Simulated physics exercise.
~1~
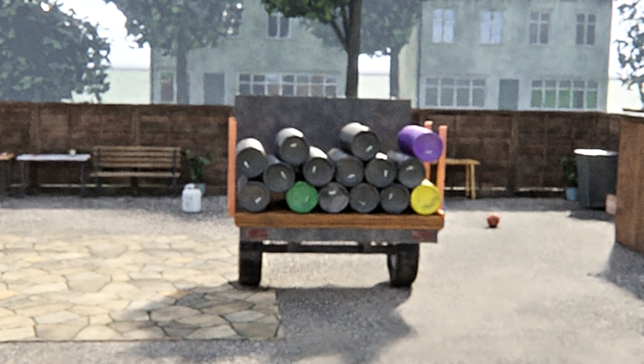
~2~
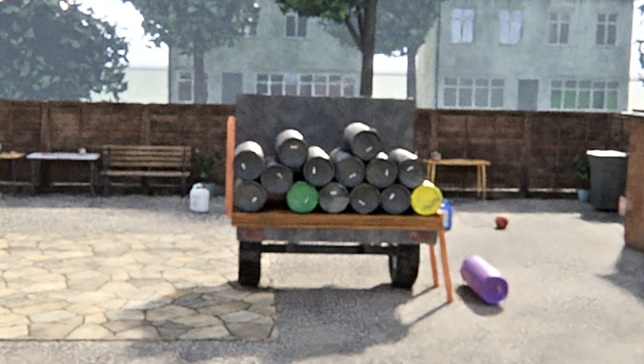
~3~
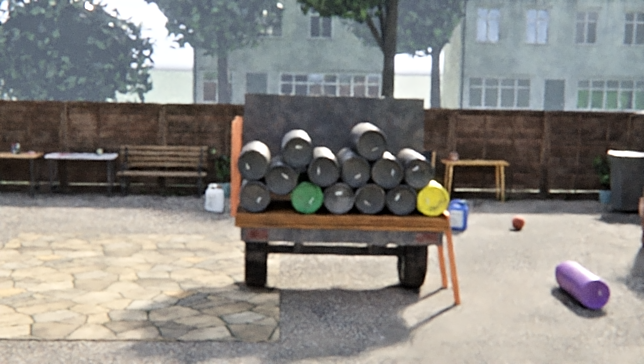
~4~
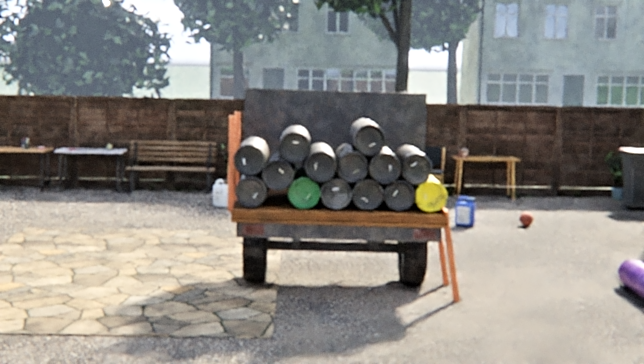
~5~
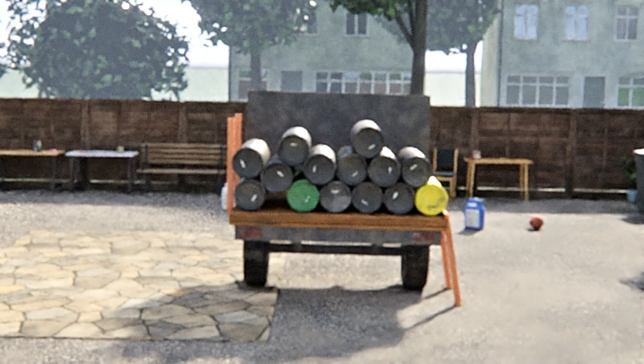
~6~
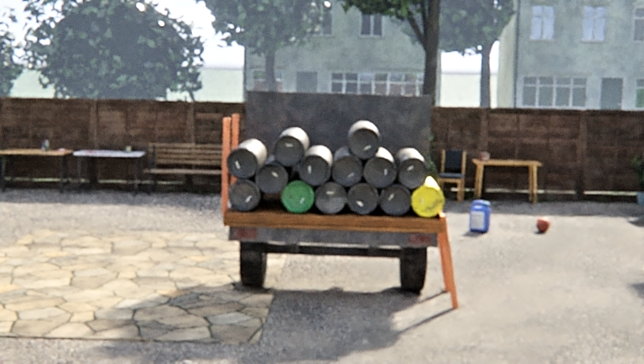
A parked trailer's right posts swing down, and the purple cylinder drops and rolls away right.
